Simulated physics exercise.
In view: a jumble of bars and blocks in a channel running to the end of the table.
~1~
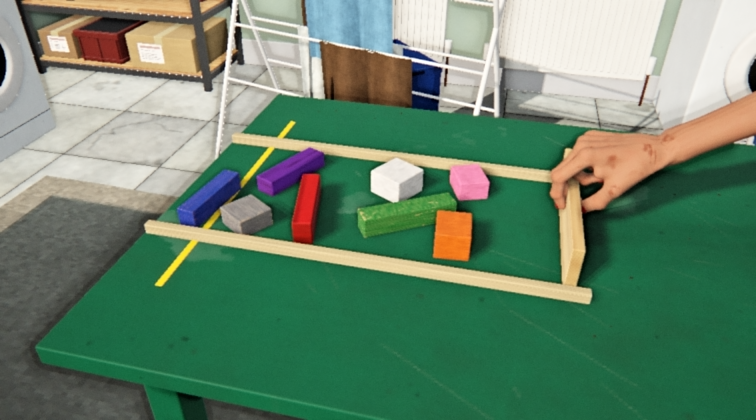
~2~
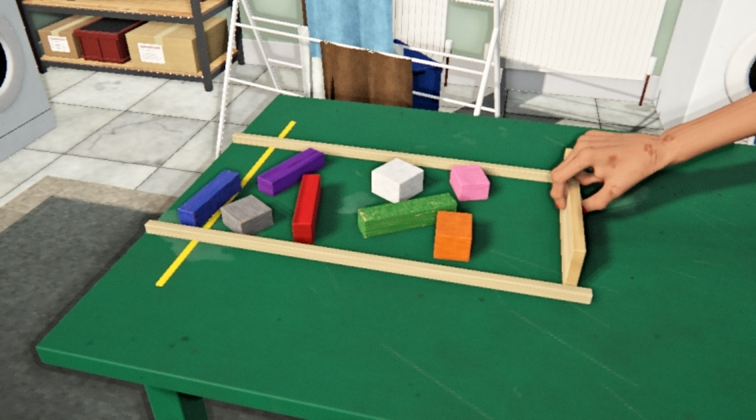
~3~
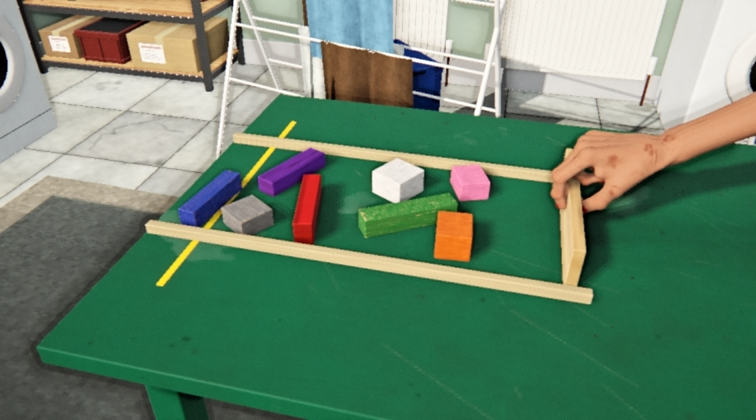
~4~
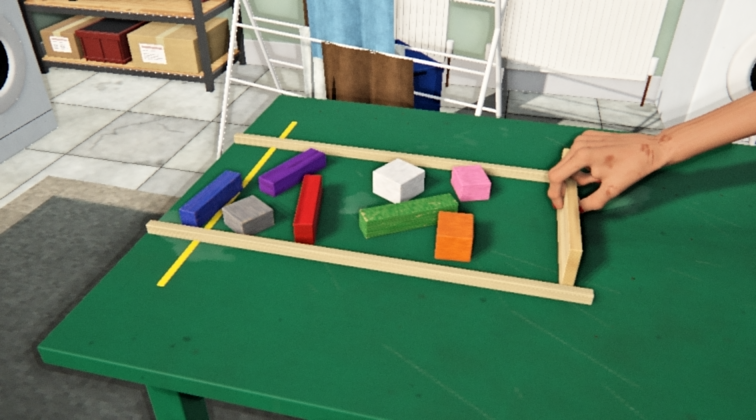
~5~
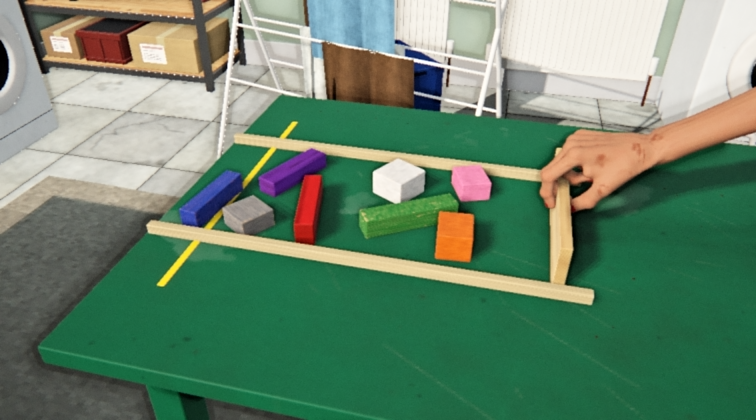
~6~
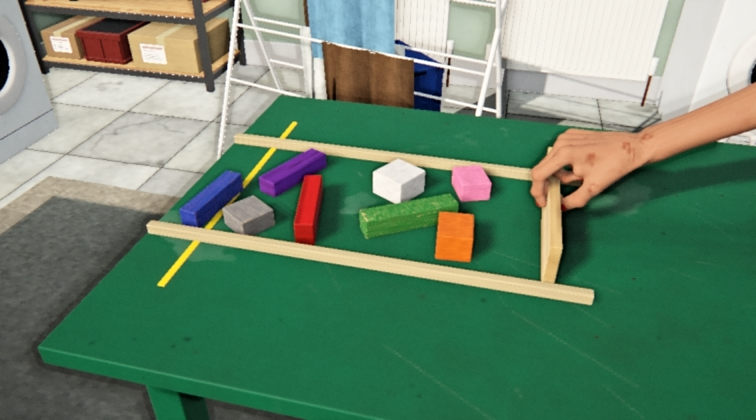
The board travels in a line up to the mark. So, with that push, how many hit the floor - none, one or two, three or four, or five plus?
I'd say three or four.
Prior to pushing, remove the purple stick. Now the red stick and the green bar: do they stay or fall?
Outcome for the red stick: It drops; for the green bar: It stays.
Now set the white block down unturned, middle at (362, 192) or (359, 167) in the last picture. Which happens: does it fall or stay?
The white block survives; is kept.
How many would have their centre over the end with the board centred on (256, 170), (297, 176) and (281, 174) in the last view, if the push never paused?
Middles past end - pos 1: 3, pos 2: 1, pos 3: 2.
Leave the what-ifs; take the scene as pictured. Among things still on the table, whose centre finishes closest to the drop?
Answer - the white block.
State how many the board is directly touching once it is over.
Number: 3.
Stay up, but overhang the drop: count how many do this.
The total would be 2.
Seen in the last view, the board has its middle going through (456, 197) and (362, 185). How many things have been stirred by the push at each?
So far 3, and 7 at the second.
Early on, none off yet; blue bar at rest near (213, 199); grey block at rest near (249, 217); purple stick at rest near (294, 172).
A while later, none off yet; blue bar at rest near (213, 199); grey block travelled a little near (237, 215); purple stick moving near (290, 171).
Further along, none off yet; blue bar leaning well over near (167, 199); grey block travelled well along near (175, 196); purple stick travelled about its own width near (230, 159).
Finally, the number that fall off is three or four; lost, red stick, purple stick, grey block and blue bar.
